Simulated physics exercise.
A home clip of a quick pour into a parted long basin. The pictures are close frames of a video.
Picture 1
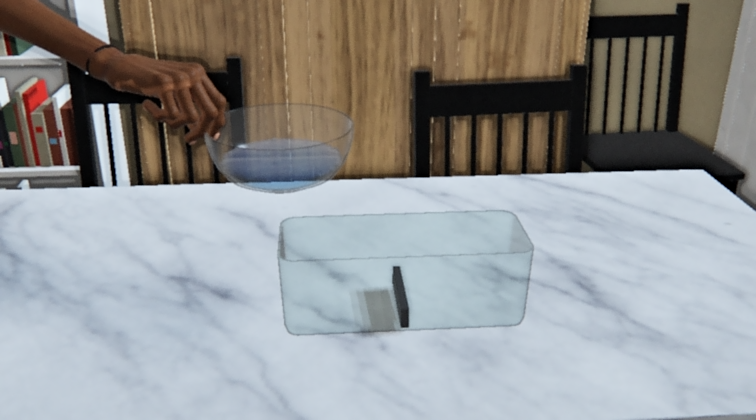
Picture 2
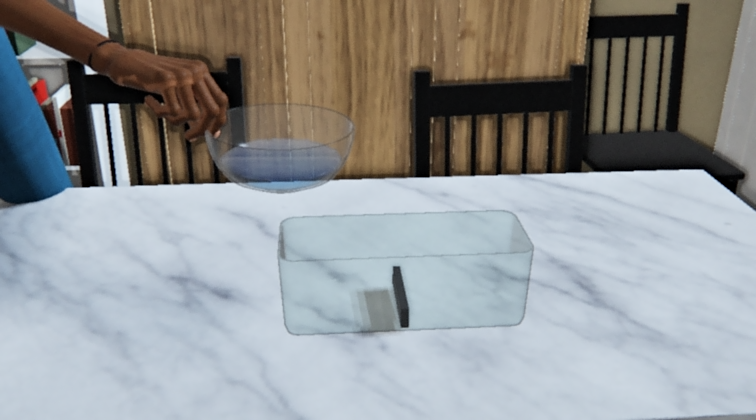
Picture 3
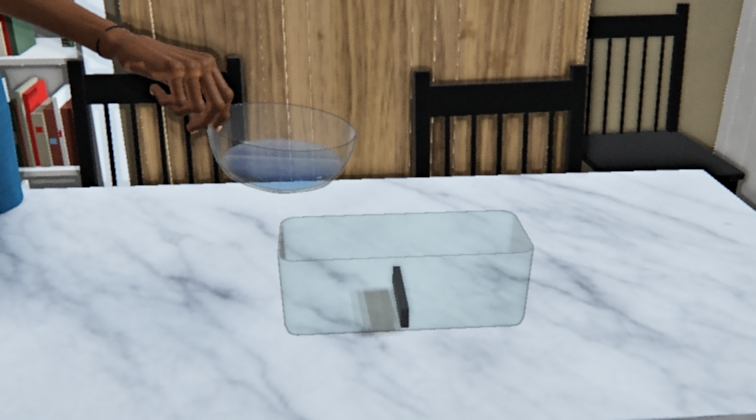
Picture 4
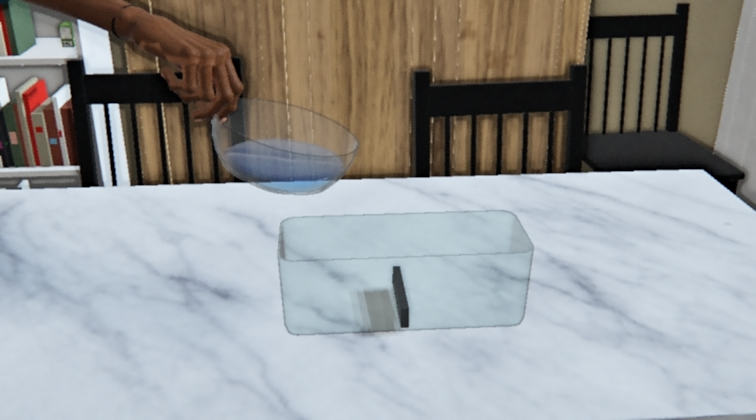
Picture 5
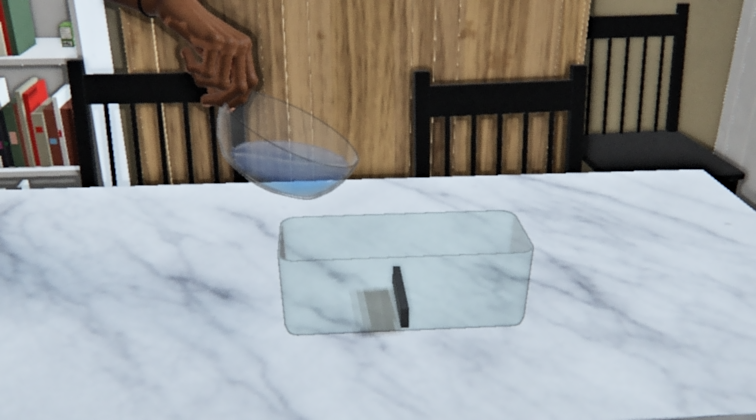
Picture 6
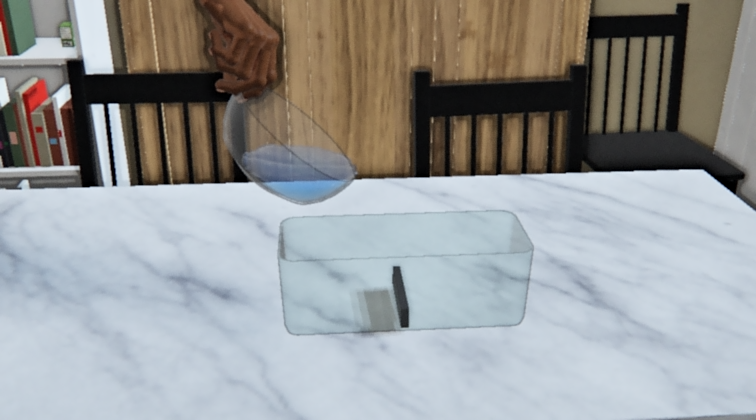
In a home dining area, seen from a fixed, slightly raised view across a white marble table, black chairs and a wooden panel stand behind, with books at left. A hand holds a clear bowl of blue water above a long clear basin with a short dark divider. The hand rises and tilts the bowl steadily rightward, while a blue-clothed part briefly shows at the left edge.
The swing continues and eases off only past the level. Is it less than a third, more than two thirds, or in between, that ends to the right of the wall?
In the end not even a third is right of the wall.
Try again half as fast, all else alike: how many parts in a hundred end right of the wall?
About 5 per cent.
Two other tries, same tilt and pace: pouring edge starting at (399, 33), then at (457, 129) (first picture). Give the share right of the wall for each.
The first gives 65 %, the second 85 %.
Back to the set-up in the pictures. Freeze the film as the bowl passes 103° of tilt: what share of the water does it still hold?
Some 5 per cent.
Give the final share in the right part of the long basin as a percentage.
Near 20 %.
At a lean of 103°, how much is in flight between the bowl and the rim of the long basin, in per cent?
Some 10 per cent.
A moment on, the bowl is tipped right over and 6 per cent is still to pour, 83 is left of the wall and 1 right of it.
Next, the bowl is tipped right over and 0 per cent is still to pour, 77 is left of the wall and 15 right of it.
Then the bowl is tipped right over and 0 per cent is still to pour, 76 is left of the wall and 19 right of it.
Later the bowl is tipped right over and 0 per cent is still to pour, 76 is left of the wall and 19 right of it.
In the end 76 per cent lies left of the wall, 19 right of it and 5 outside.
